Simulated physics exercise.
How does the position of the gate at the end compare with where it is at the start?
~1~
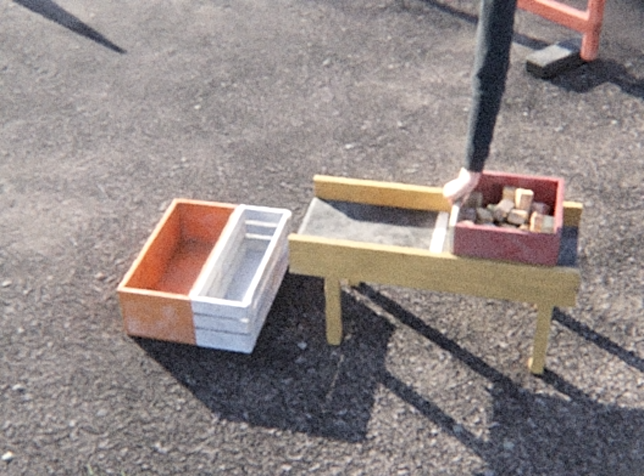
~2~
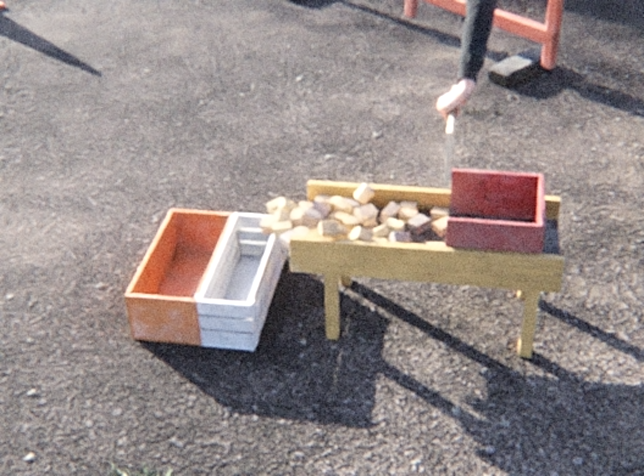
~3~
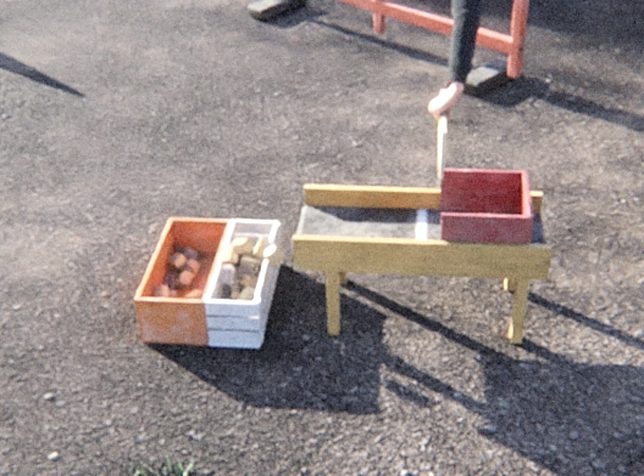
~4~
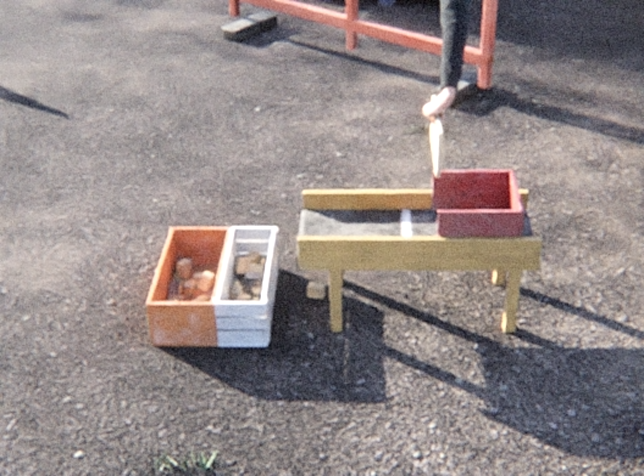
At the start the gate is down at the left side of the red pen, closing it off. By the end it is held up above the belt by the hand, still upright, leaving the way out of the pen open.
